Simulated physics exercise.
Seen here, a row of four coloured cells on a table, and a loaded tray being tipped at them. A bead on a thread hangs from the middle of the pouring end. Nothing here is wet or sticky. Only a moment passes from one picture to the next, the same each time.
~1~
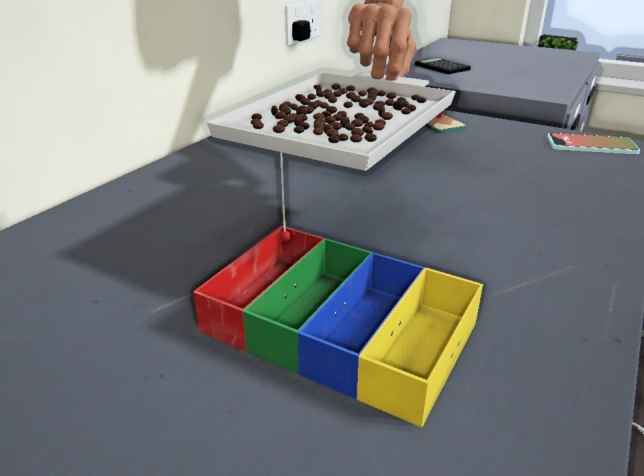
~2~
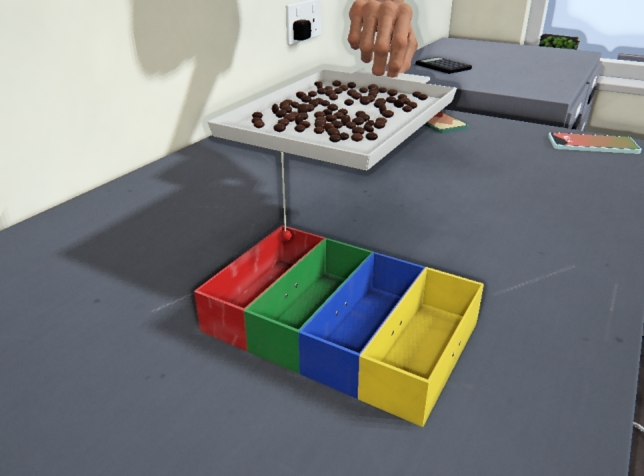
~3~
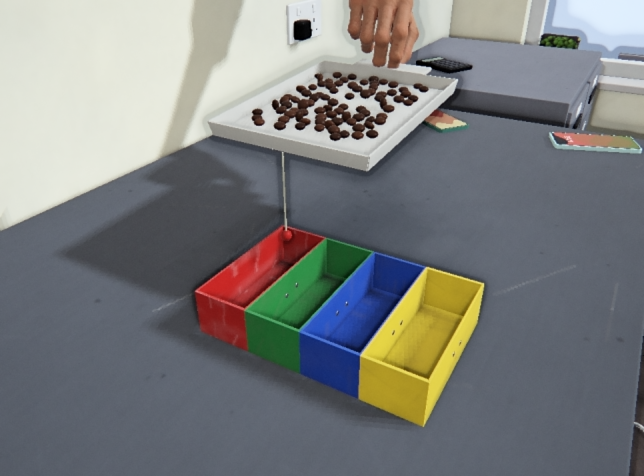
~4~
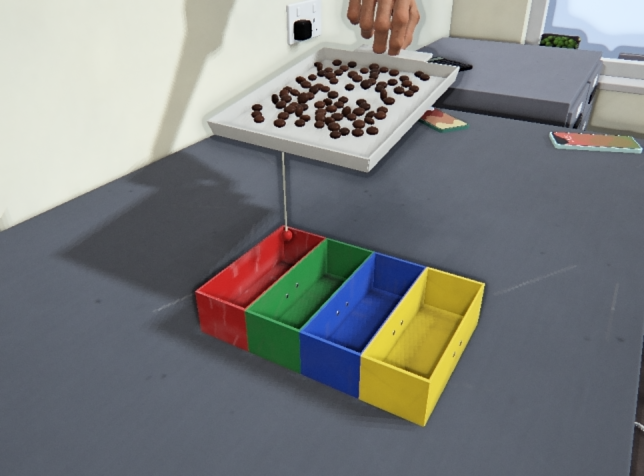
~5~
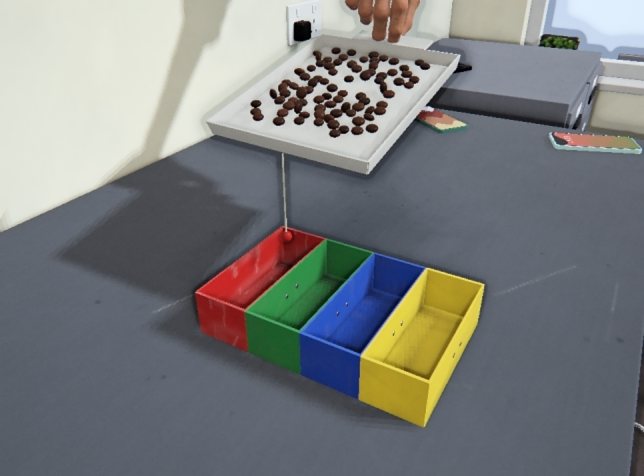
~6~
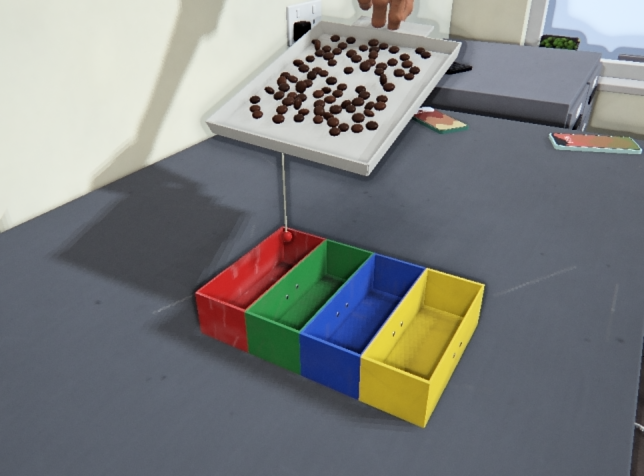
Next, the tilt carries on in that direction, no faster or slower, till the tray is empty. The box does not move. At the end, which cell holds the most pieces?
The green cell gets the most.
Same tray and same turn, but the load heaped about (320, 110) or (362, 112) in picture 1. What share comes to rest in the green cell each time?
In turn 40 and 50 in a hundred.
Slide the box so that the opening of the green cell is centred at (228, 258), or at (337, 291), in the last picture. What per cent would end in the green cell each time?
Roughly 10 per cent, and 50 per cent.
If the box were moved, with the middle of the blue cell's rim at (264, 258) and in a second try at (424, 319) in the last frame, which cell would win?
At the first place the yellow cell, at the second that red cell.
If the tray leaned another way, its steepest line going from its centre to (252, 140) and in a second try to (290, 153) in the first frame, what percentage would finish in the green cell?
About 0 and 30 per cent.
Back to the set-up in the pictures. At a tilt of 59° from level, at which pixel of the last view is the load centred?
Roughly at (310, 129).
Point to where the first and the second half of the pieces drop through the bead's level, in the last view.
The first part at (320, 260); the rest at (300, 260).
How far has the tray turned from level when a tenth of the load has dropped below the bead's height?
At about 80°.
Just after the last frame, tray tipped steeply; every one on the tray.
A moment on, tray tipped right over; roughly half on the tray; roughly a quarter in the green cell; about a tenth in the blue cell; about a tenth in the red cell; roughly a quarter falling or outside the box.
Further on, tray tipped past a quarter turn; roughly half in the green cell; roughly a quarter in the red cell; roughly a quarter in the blue cell; about a tenth falling or outside the box.
When it is over, tray tipped past a quarter turn; roughly half in the green cell; roughly a quarter in the red cell; roughly a quarter in the blue cell; not one in the yellow cell; about a tenth outside the box.
